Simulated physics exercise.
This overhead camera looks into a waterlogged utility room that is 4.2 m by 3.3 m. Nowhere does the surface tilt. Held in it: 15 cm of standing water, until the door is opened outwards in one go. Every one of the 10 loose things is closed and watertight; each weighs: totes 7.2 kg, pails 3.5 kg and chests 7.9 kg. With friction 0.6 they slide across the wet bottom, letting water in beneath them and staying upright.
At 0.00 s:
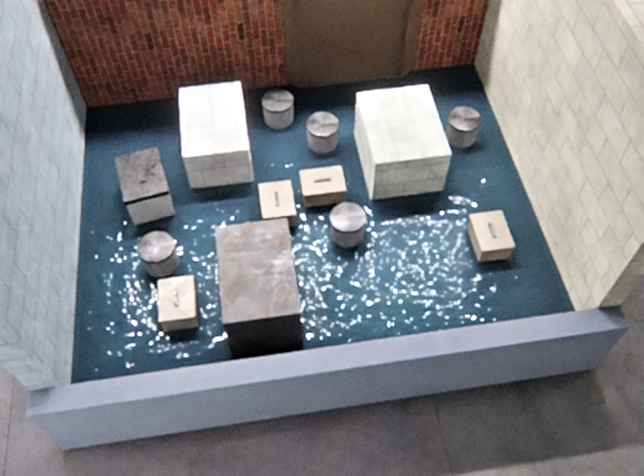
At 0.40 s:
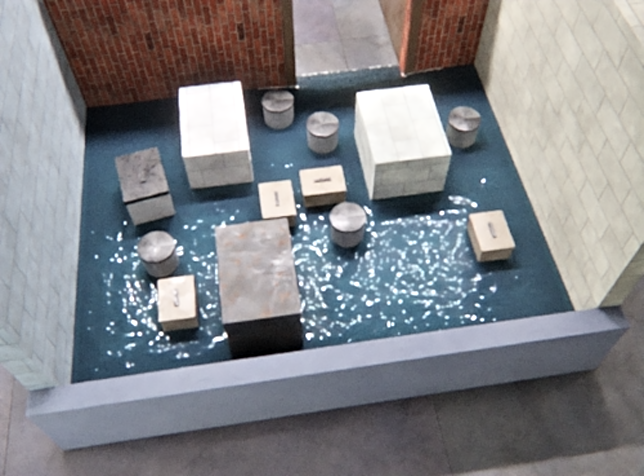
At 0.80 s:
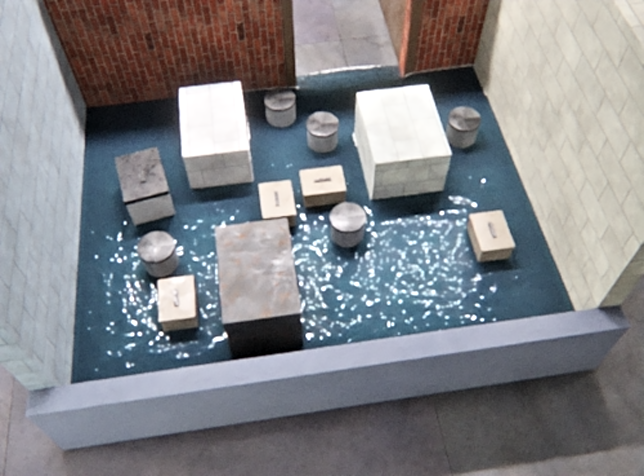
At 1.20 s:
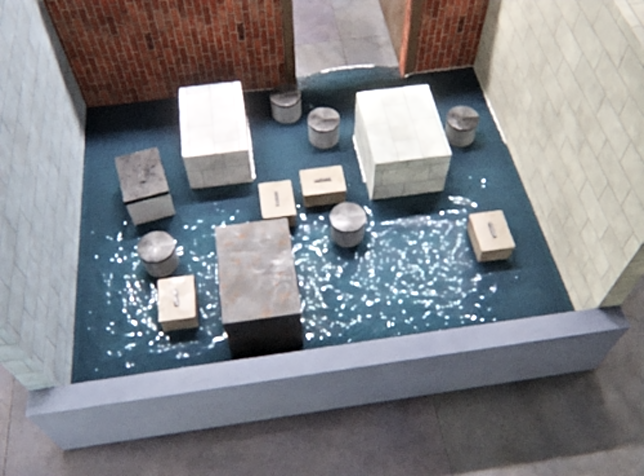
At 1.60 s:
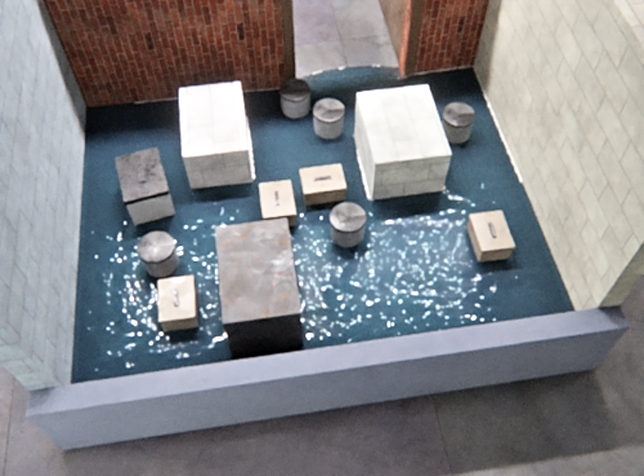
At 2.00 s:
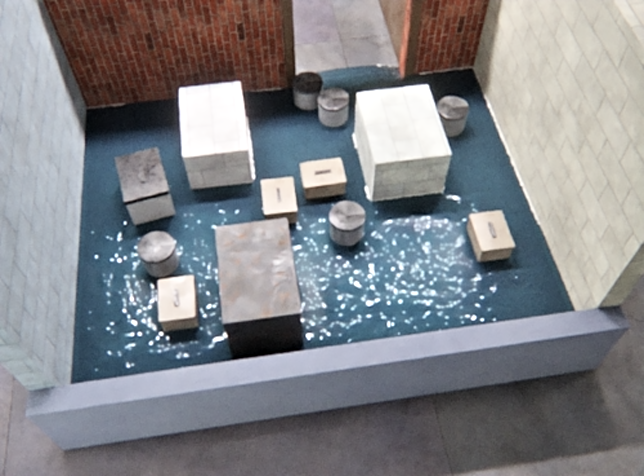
Grey round pails drift in a flooded, brick-backed room with pale side walls, seen from above by a still camera. Two large white blocks stand towards the back, with a big grey-brown block near the front and smaller tan and grey boxes around them. The brown panel in the back wall disappears, leaving an opening, then water spreads through it as the rear pails slide slowly towards the gap, the leftmost moving farthest.
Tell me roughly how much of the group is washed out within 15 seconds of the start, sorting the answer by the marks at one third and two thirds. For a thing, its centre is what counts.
Of the group, two thirds or more is.
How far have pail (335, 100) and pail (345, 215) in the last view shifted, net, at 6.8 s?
Going in turn, the first is gone out while the second sits 120 cm off.
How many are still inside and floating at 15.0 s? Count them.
The number is 3.
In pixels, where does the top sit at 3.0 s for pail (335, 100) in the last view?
(346, 64), roughly.
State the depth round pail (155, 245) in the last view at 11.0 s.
9 cm.
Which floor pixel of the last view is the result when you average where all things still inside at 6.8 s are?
Mean position: Approximately (289, 183).
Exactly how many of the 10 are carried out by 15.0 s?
That would be 7 of them.
After 3.0 s 1 of 10 are out; 9 afloat.
After 6.8 s 4 of 10 are out; 5 afloat.
After 11.0 s 6 of 10 are out; 4 afloat.
After 15.0 s 7 of 10 are out; 3 afloat.
